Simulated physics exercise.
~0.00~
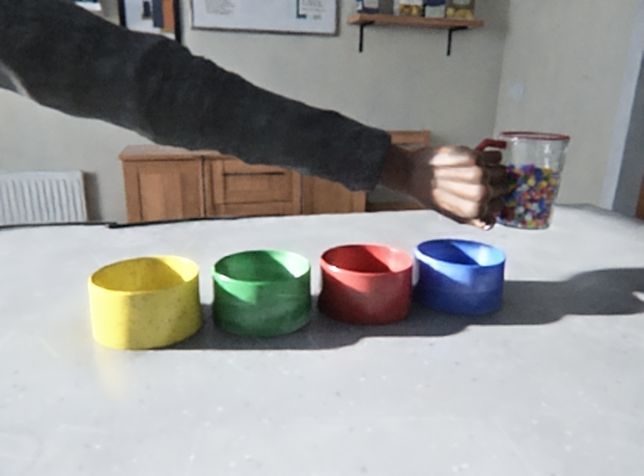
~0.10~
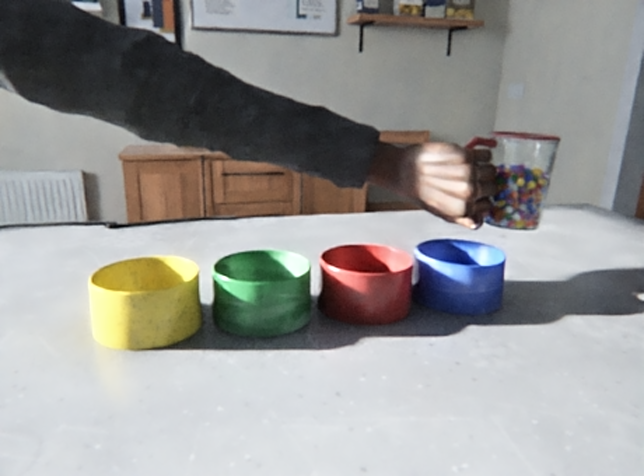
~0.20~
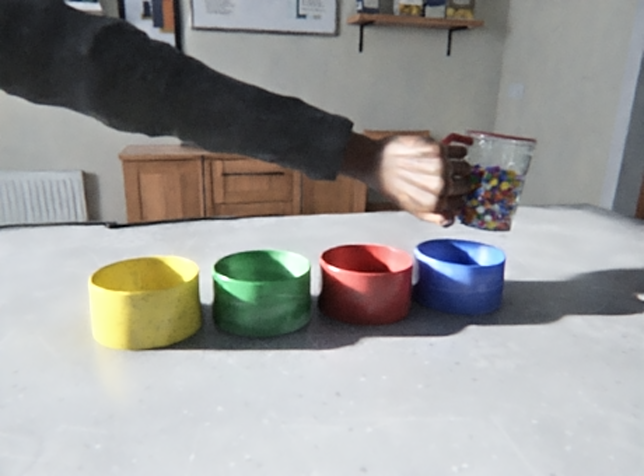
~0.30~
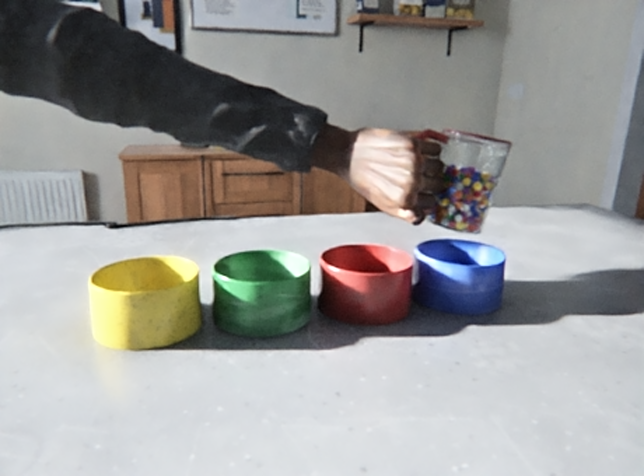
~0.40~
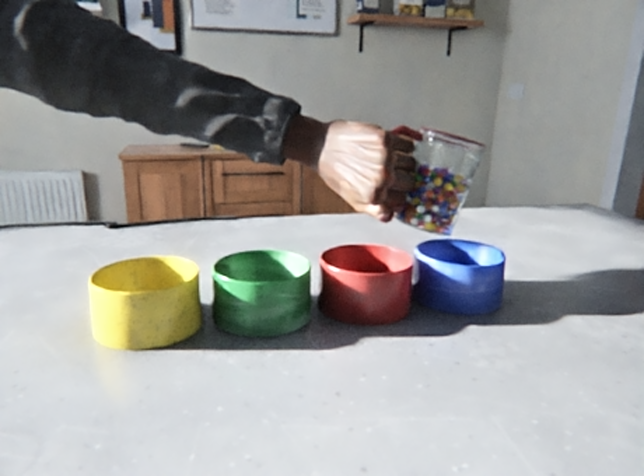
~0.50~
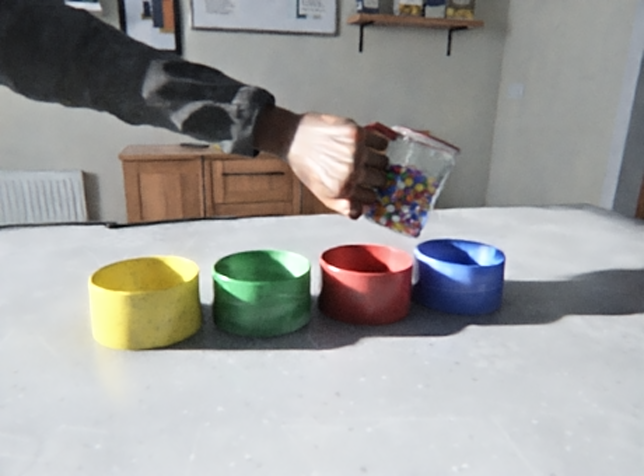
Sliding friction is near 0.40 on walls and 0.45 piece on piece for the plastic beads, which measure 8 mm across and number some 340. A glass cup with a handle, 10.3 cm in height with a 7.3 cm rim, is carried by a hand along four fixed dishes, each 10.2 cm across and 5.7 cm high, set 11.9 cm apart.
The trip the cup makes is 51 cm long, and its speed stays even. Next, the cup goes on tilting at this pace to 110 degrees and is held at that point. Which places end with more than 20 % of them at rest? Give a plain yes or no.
Red - no, blue - no, green - no, yellow - yes, counter - no.
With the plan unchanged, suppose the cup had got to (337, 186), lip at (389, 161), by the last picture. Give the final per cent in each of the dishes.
In the end red holds 0, blue holds 0, green holds 0, yellow holds 100.
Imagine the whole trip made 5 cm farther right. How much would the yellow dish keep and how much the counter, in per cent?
Yellow: 50, counter: 40.
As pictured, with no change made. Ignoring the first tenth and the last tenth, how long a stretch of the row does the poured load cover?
About 6 cm.
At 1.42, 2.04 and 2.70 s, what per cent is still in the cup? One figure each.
In order, near 100 %, 100 % and 35 %.
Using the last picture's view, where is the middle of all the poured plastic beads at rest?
Est. centre at rest: (154, 305) px.
After 1.42 s, tilt 62 degrees; cup holds 100 %.
Then, at 2.04 s, tilt 90 degrees; cup holds 100 %.
Then, at 2.70 s, tilt 110 degrees; cup holds 35 %, yellow 65 %.
In the end, at 3.8 s, red 0 %, blue 0 %, green 0 %, yellow 100 %, counter 0 %.
